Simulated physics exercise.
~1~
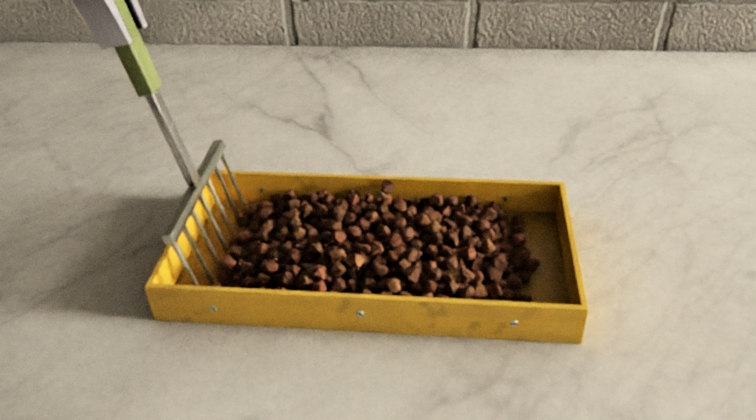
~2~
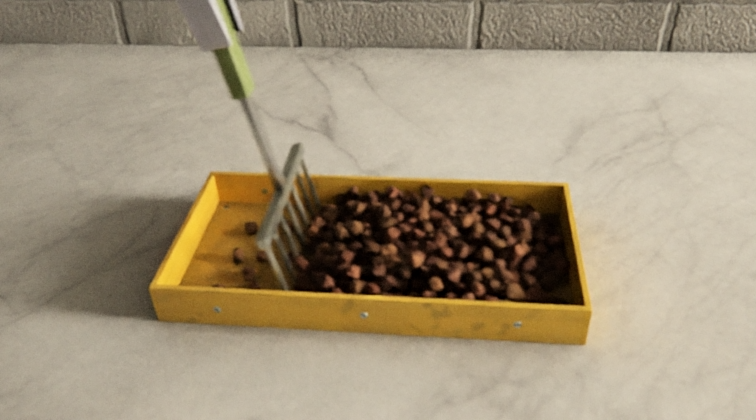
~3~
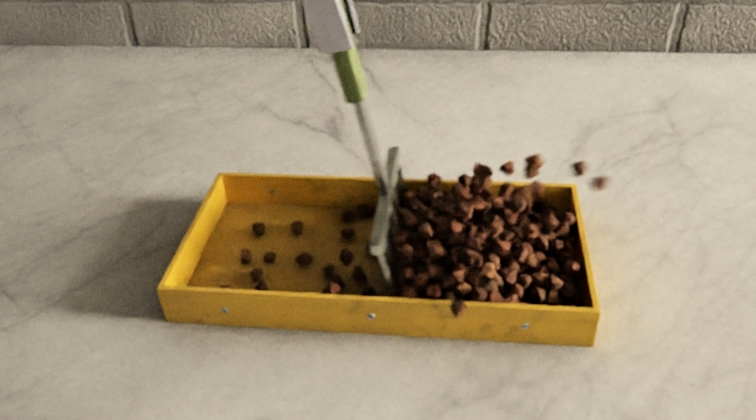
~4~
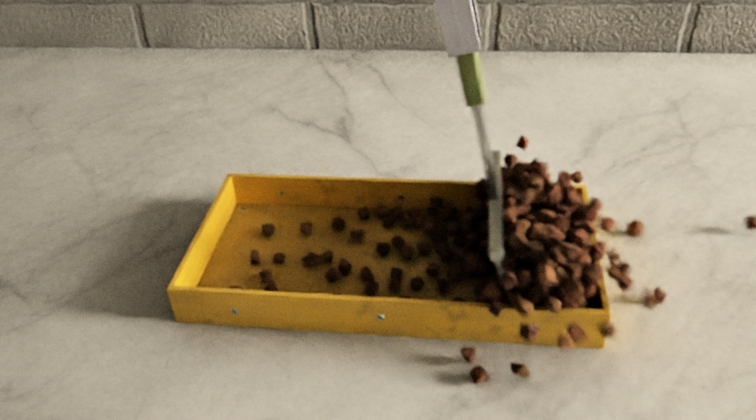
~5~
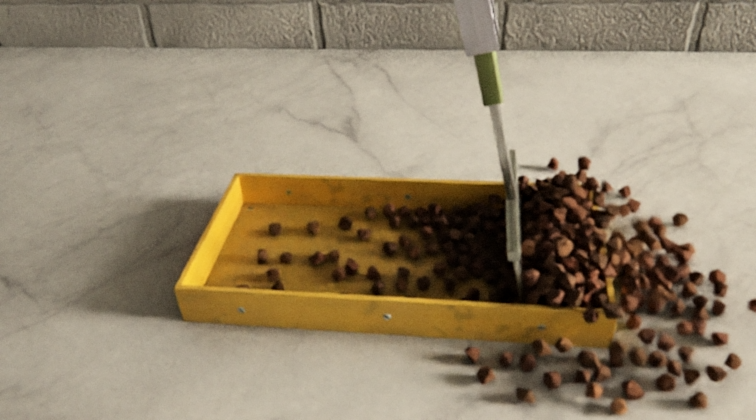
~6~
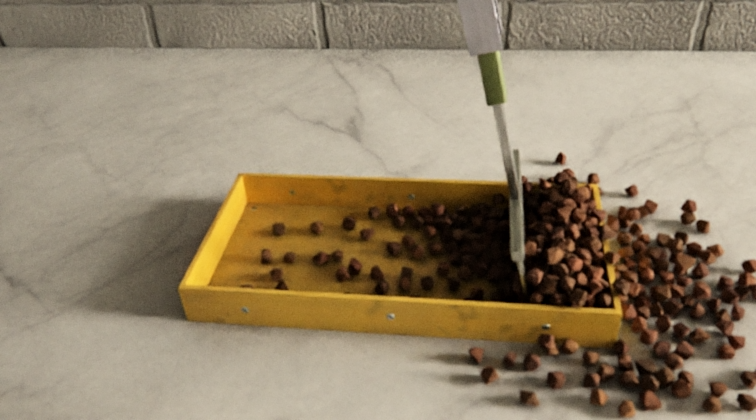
The clip opens on a shallow yellow tray filled with small brown pellets on a marbled surface, with a metal comb held by a robot hand standing at its left end. The comb sweeps right, pushing the pellets into a growing heap and leaving a few stragglers behind on the tray floor. As the heap piles against the right end, some pellets fly up and over the rim. More then pour over the end and the near corner, scattering across the table. The comb stops short of the right wall, with many pellets still heaped in the tray and others spread outside it.
